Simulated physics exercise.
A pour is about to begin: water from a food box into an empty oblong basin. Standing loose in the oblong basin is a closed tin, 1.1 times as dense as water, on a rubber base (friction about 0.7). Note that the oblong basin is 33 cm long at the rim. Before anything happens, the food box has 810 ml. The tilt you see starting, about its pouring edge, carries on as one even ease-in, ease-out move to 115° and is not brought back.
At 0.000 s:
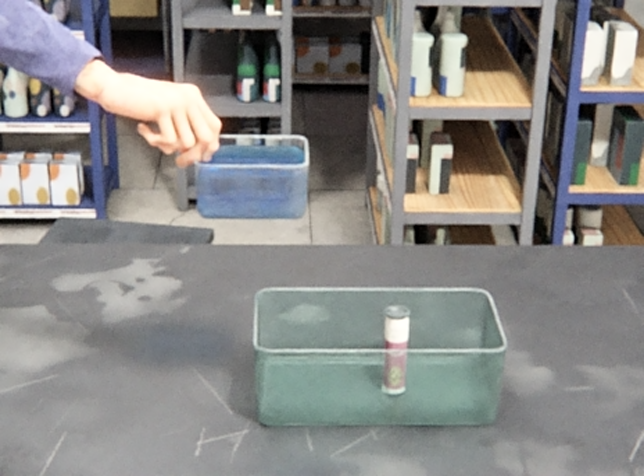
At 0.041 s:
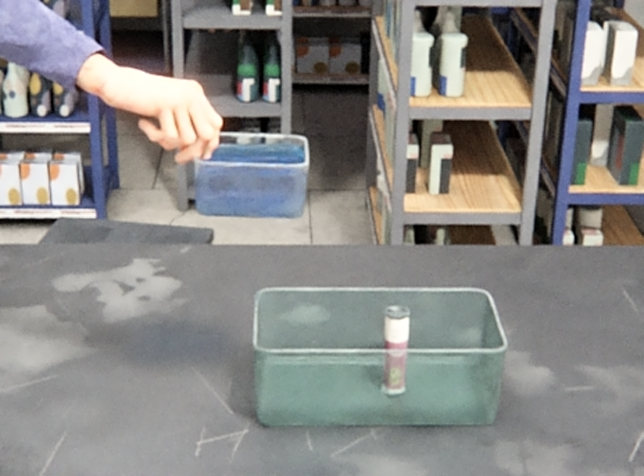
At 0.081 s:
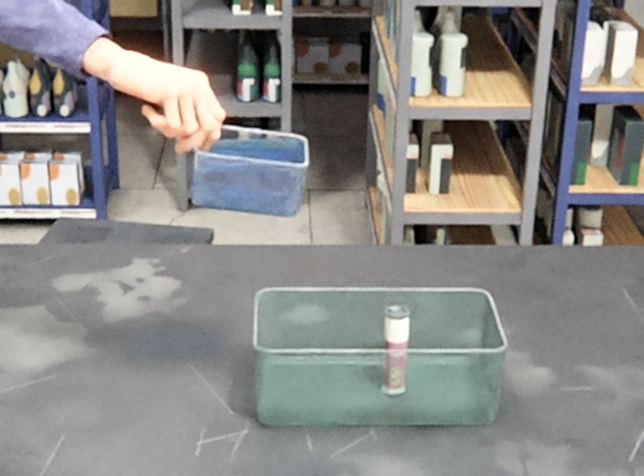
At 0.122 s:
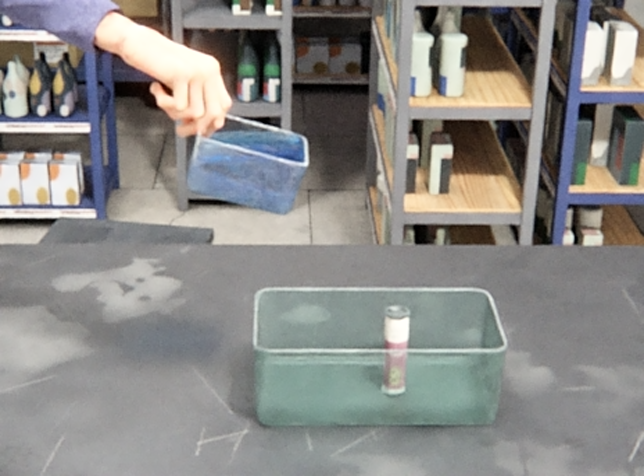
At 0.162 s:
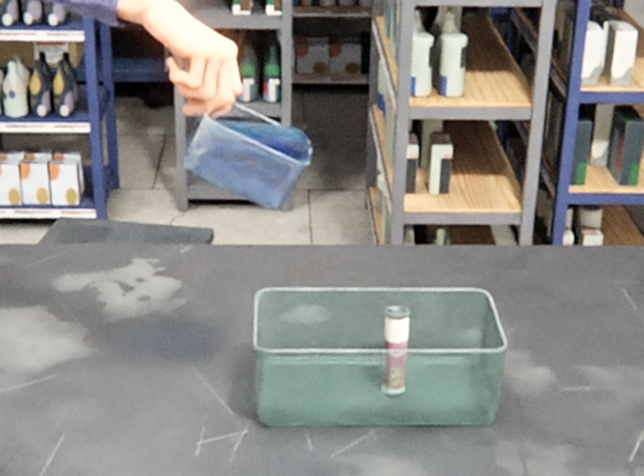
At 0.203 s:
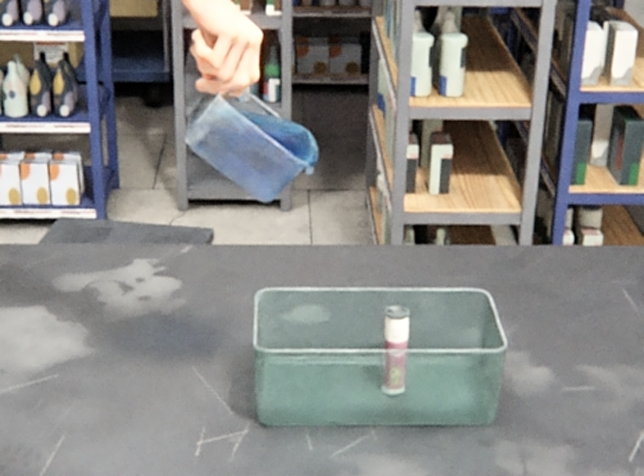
In this clip, a hand lifts the left side of a blue-tinted food box of water, tilting it progressively rightward until a little water edges over its right rim, while a small closed tin stands still in a green oblong basin.
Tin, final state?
Standing.
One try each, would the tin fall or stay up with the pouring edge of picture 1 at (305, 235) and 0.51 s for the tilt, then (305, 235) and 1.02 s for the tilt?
Trial 1 - tin tips; trial 2 - tin tips.
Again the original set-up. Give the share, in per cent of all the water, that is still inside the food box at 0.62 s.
3 in a hundred, give or take.
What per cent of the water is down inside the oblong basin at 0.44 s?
Around 4%.
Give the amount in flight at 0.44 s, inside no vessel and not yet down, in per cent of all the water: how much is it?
Around 66 in a hundred.
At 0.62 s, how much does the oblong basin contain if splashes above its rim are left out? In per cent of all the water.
Roughly 70 %.
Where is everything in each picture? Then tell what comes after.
In the first picture, it leans 0°; its right rim is at (307, 152); the water meets the walls at (199, 158) and (305, 158); the oblong basin's rim runs from (256, 320) to (497, 320); the tin's top is at (397, 316).
In the second picture, it leans 2°; its right rim is at (306, 152); the water meets the walls at (199, 156) and (304, 156).
In the third picture, it leans 7°; its right rim is at (306, 153); the water meets the walls at (198, 153) and (305, 151).
In the fourth picture, it leans 16°; its right rim is at (306, 153); the water meets the walls at (196, 144) and (307, 148); 1 per cent is over the edge.
In the fifth picture, it leans 26°; its right rim is at (305, 153); the water meets the walls at (196, 130) and (305, 145); 4 per cent is over the edge.
In the sixth picture, it leans 39°; its right rim is at (305, 153); the water meets the walls at (196, 116) and (297, 138); 7 per cent is over the edge.
By 0.44 s the tilt is 110° and 30 per cent is still to pour; the tin stands where it began.
By 0.62 s the tilt is 115° and 3 per cent is still to pour; the tin stands where it began.
By 0.81 s the tilt is 115° and 0 per cent is still to pour; the tin stands where it began.
By 1.01 s the tilt is 115° and 0 per cent is still to pour; the tin stands where it began.
At rest the tin stands where it began.
